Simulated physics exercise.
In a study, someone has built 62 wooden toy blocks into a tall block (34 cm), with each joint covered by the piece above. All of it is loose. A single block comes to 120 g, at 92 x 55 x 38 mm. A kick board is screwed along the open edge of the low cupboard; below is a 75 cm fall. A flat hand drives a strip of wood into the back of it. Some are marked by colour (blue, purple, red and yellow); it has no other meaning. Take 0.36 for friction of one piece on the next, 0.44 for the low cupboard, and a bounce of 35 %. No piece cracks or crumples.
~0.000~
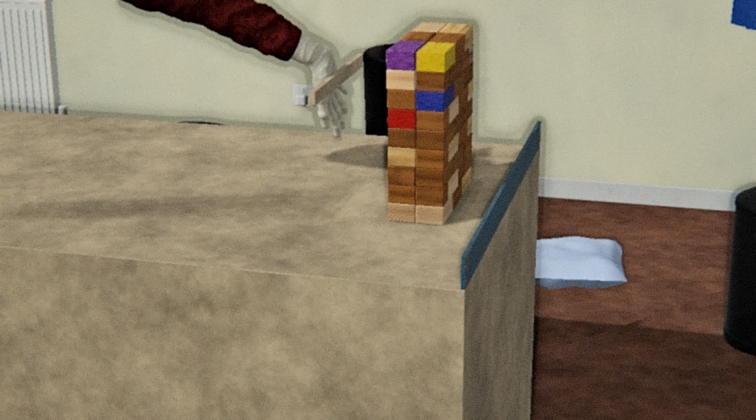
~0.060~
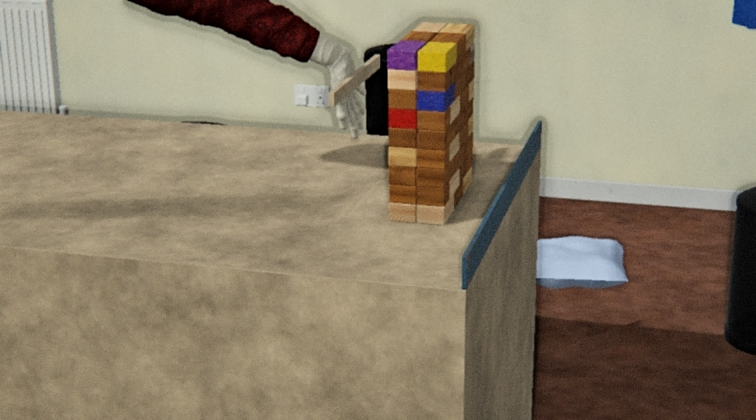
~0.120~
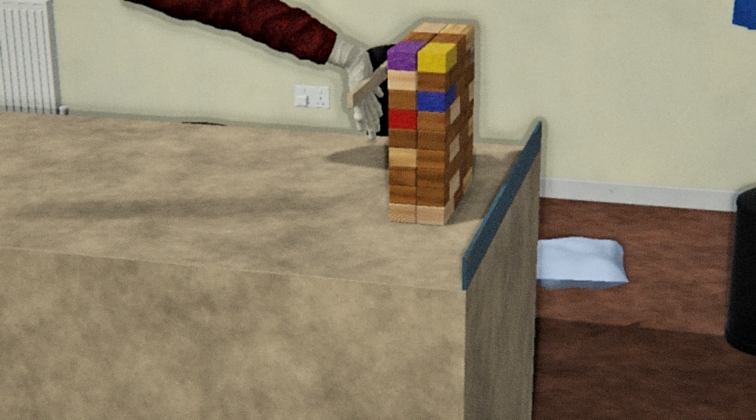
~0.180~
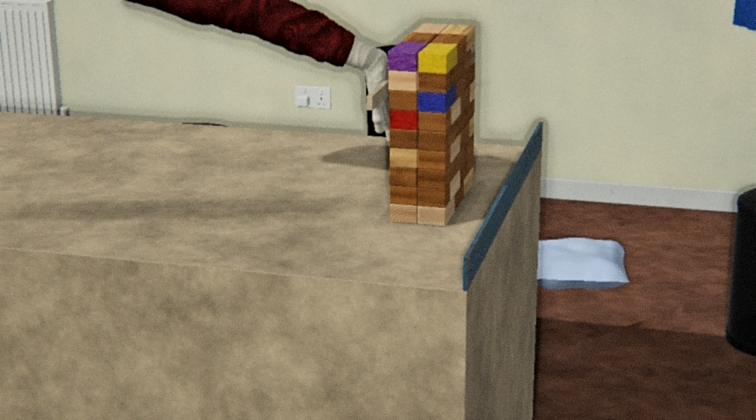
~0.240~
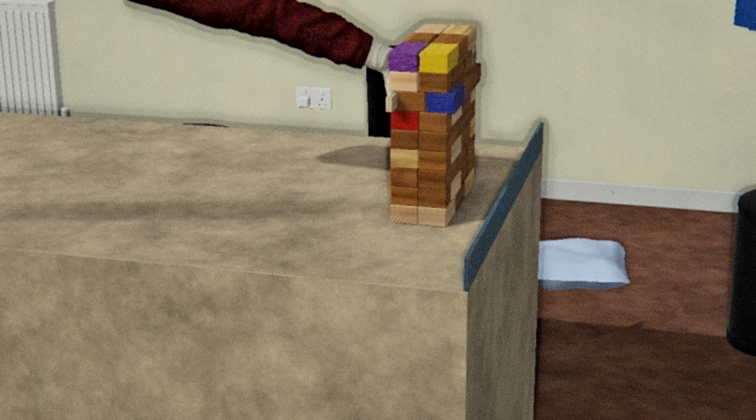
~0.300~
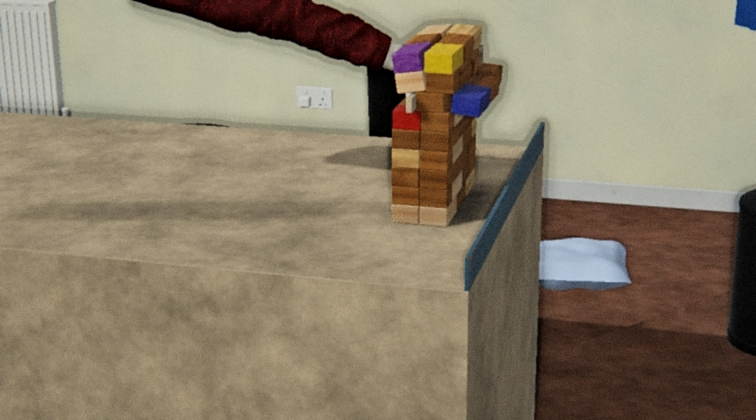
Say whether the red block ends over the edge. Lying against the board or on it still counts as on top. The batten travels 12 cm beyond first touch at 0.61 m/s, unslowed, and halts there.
It remains on top.
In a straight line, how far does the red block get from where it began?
Some 1 cm.
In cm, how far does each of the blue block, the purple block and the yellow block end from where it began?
Blue 108, purple 36, yellow 142.
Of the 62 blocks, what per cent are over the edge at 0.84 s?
By then 20 per cent.
After 0.52 s, 2 of the 62 blocks over the edge; red block unmoved; purple block on its side.
After 0.84 s, 13 of the 62 blocks over the edge; red block shifted 6 mm; yellow block upside down.
After 1.30 s, 20 of the 62 blocks over the edge; red block shifted 6 mm; purple block upside down.
By the end (1.8 s), 20 of the 62 blocks over the edge; red block shifted 6 mm; purple block upside down; blue block on its side. As the last picture would show them, middles, red block near (405, 118), purple block near (325, 201).
